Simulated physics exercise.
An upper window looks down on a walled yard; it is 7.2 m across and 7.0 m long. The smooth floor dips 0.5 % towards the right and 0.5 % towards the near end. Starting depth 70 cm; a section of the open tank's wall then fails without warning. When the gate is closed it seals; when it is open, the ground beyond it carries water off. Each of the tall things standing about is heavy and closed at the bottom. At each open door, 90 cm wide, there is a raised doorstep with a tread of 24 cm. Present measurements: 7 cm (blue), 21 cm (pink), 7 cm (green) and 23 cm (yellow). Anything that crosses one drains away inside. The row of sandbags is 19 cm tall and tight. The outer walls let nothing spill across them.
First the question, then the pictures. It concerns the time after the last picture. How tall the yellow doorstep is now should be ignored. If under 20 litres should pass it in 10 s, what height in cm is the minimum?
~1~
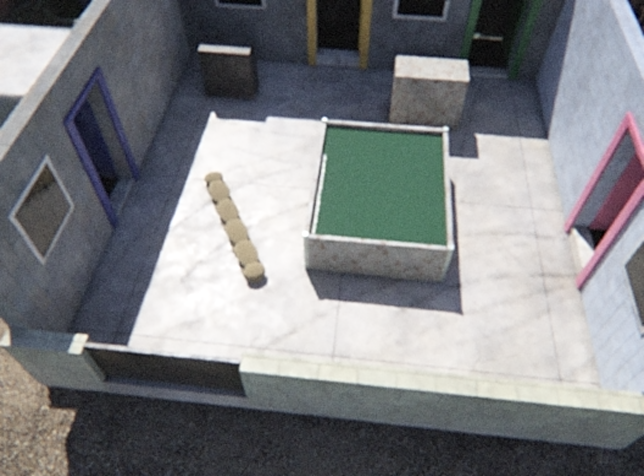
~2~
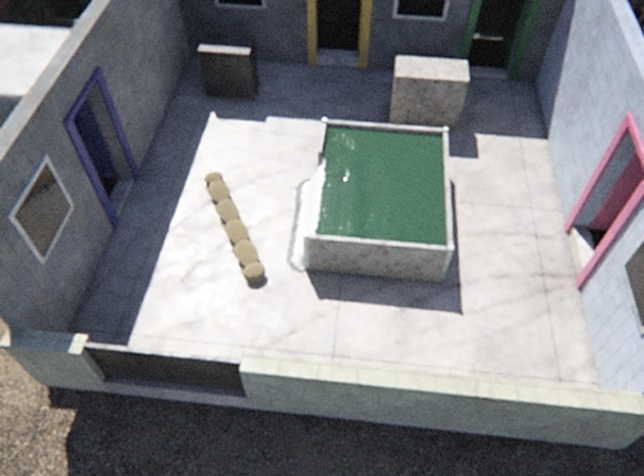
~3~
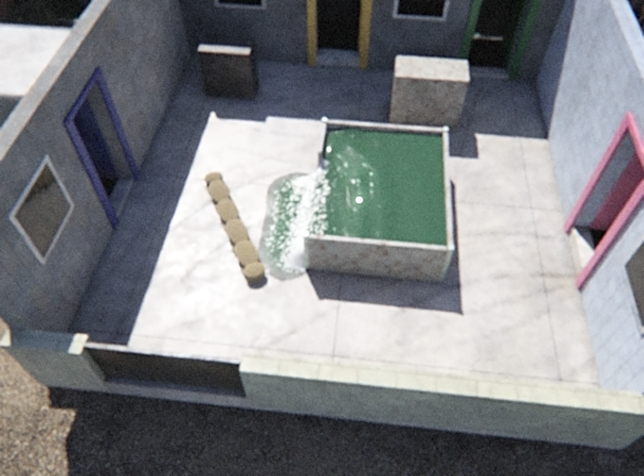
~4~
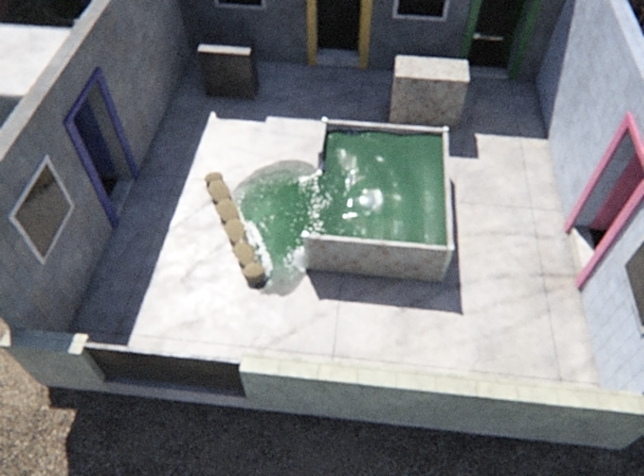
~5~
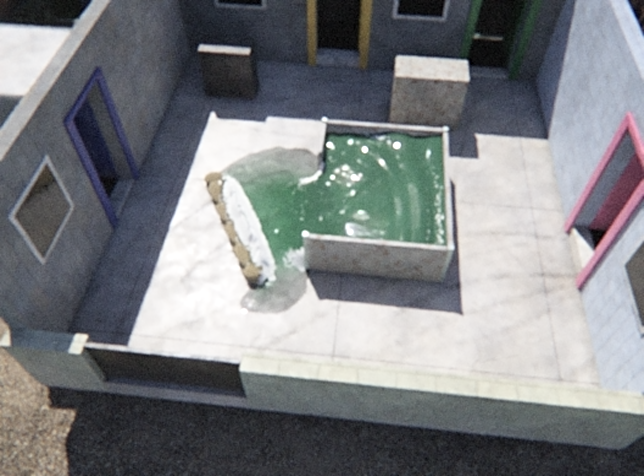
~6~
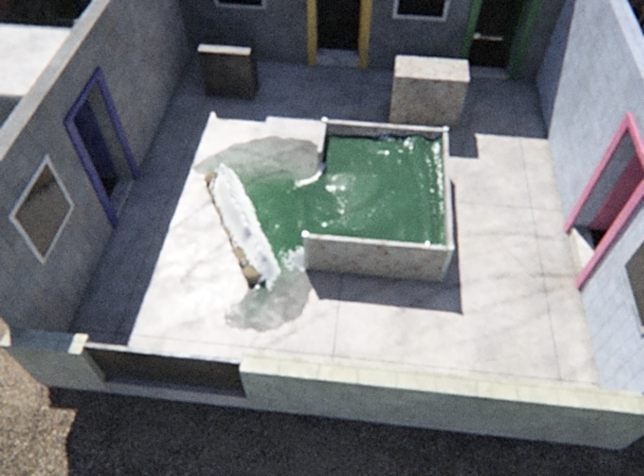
The minimum is around 9 cm.
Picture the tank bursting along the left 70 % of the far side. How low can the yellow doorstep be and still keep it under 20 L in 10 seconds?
Then something near 33 cm.
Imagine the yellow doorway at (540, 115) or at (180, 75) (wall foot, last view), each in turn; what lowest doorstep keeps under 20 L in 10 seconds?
11.0 and 12.5 cm.
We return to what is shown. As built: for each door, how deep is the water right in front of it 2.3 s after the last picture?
In cm: Blue 16, pink 0, green 0, yellow 3.
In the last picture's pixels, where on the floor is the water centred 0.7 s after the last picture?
About (322, 213).
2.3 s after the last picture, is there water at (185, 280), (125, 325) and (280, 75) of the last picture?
In order: Soaked, soaked, soaked.
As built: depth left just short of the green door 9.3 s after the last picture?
Some 9.5 cm.
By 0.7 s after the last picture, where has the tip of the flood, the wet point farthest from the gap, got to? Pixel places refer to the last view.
At about (165, 114).
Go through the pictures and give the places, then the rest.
Still water, 70 cm deep, in the open tank at (381, 182); the yellow door at (339, 21) is dry, in the first picture.
The front is at (300, 190), 0.3 m from the gap at (315, 212); 0.4 m2 of floor is wet, 70 cm left at the back, in the second picture.
Water pours out at (315, 215) and has run 0.8 m, to (270, 215); about 13 cm deep outside, 70 cm at the back, in the third picture.
The front is at (236, 203), 1.4 m from the gap at (315, 216); 2.5 m2 of floor is wet, 70 cm left at the back, in the fourth picture.
The gap is at (315, 216), the front 1.7 m out at (222, 175); the back of the open tank holds 64 cm, in the fifth picture.
The front is at (200, 168), 2.1 m from the gap at (315, 216); 4.2 m2 of floor is wet, 60 cm left at the back; the yellow door at (339, 21), 4.3 m from the gap, is still 2.7 m from the nearest water, in the sixth picture.
Then, 0.7 s after the last picture water covers 30 % of the floor, deepest (50 cm) near (249, 236); it has not reached the yellow door.
Then, 2.3 s after the last picture water covers 50 % of the floor, deepest (29 cm) near (259, 246); it has not reached the yellow door.
Then, 9.3 s after the last picture water covers 95 % of the floor, deepest (13 cm) near (444, 219); 7 cm at the yellow door, 0 litres in over its 23 cm doorstep.
At the yellow door as built, the water peaked near 13 cm, 3.1 s after the last picture.
With a doorstep of 7 cm, 41 litres would have come in within the 10 s; with 10 cm, 12 litres. So under 20 litres takes about 9 cm.
